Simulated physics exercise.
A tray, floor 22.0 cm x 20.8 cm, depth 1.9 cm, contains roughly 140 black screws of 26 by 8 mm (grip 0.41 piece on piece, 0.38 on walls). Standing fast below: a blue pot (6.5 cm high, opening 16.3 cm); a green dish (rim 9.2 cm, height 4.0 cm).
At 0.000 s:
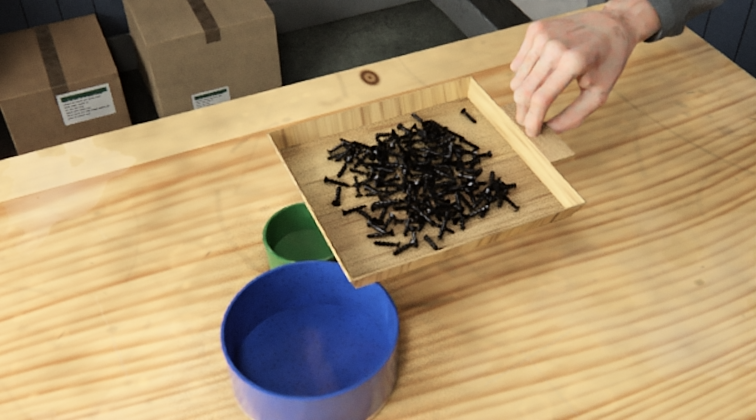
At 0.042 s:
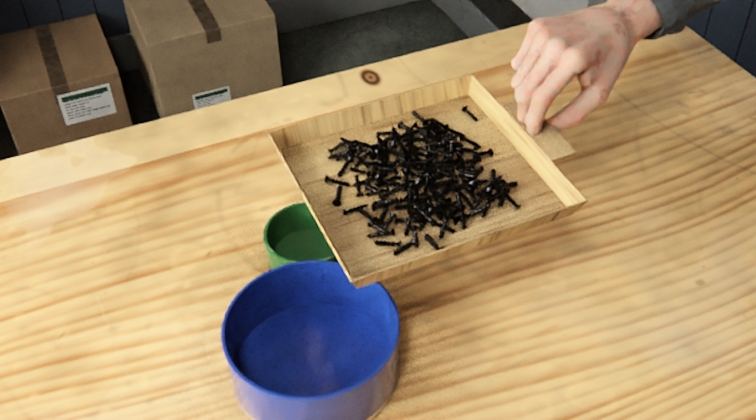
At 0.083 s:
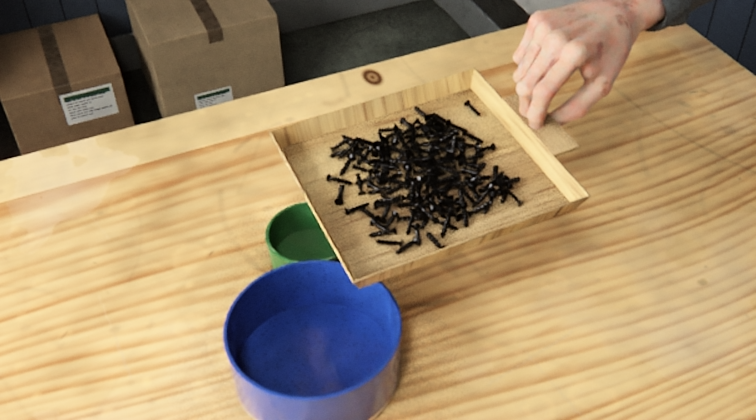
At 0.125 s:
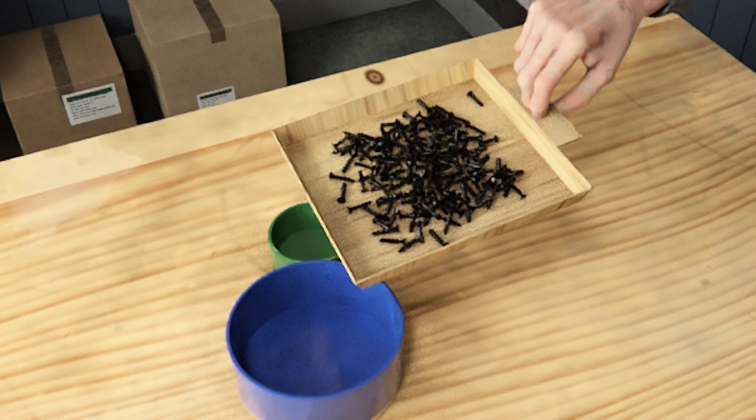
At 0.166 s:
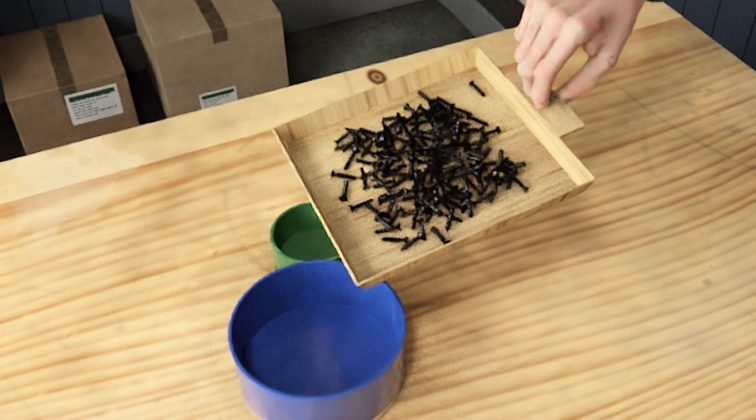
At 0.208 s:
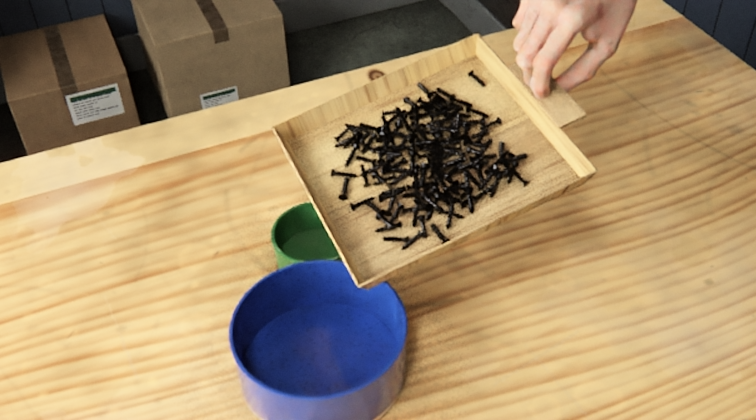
On a wooden workbench, a hand raising the right side of a wooden tray of black screws above blue and green containers.
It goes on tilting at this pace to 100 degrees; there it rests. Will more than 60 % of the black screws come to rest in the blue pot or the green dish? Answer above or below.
Share that ends inside, set against 60 %: Above.
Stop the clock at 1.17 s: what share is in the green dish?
Near 0 per cent so far.
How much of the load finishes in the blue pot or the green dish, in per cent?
Roughly 95 per cent.
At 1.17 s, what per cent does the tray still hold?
About 10 per cent.
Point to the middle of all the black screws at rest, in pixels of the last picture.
Around (316, 368).
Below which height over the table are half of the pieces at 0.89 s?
About 14 cm.
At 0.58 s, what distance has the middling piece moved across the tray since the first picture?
About 6 cm.
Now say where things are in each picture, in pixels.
In the first picture, tray at (473, 241); tilt 0 degrees; leading edge at (305, 200); middle of the load at (423, 176); blue pot at (310, 325); green dish at (307, 232).
In the second picture, tray at (474, 240); tilt 1 degrees; leading edge at (305, 200); middle of the load at (423, 175).
In the third picture, tray at (476, 238); tilt 2 degrees; leading edge at (307, 200); middle of the load at (425, 172).
In the fourth picture, tray at (478, 235); tilt 6 degrees; low side left; leading edge at (309, 200); middle of the load at (428, 166).
In the fifth picture, tray at (479, 231); tilt 9 degrees; low side left; leading edge at (311, 200); middle of the load at (433, 156).
In the sixth picture, tray at (480, 228); tilt 13 degrees; low side left; leading edge at (312, 200); middle of the load at (433, 151); blue pot at (318, 324); green dish at (315, 231). It turns about 85 degrees a second.
After 0.58 s, tilt 44 degrees; tray 100 %; middle of all pieces on or above the table near (368, 179).
Then, at 0.89 s, tilt 71 degrees; tray 60 %, blue pot 25 %, in the air 10 %; middle of all pieces on or above the table near (328, 262).
Then, at 1.17 s, tilt 94 degrees; tray 10 %, blue pot 80 %, in the air 10 %; middle of all pieces on or above the table near (315, 335).
After 1.45 s, tilt 100 degrees; outside 5 %, blue pot 95 %; middle of all pieces on or above the table near (312, 362).
At rest (1.9 s), outside 5 %, blue pot 95 %.
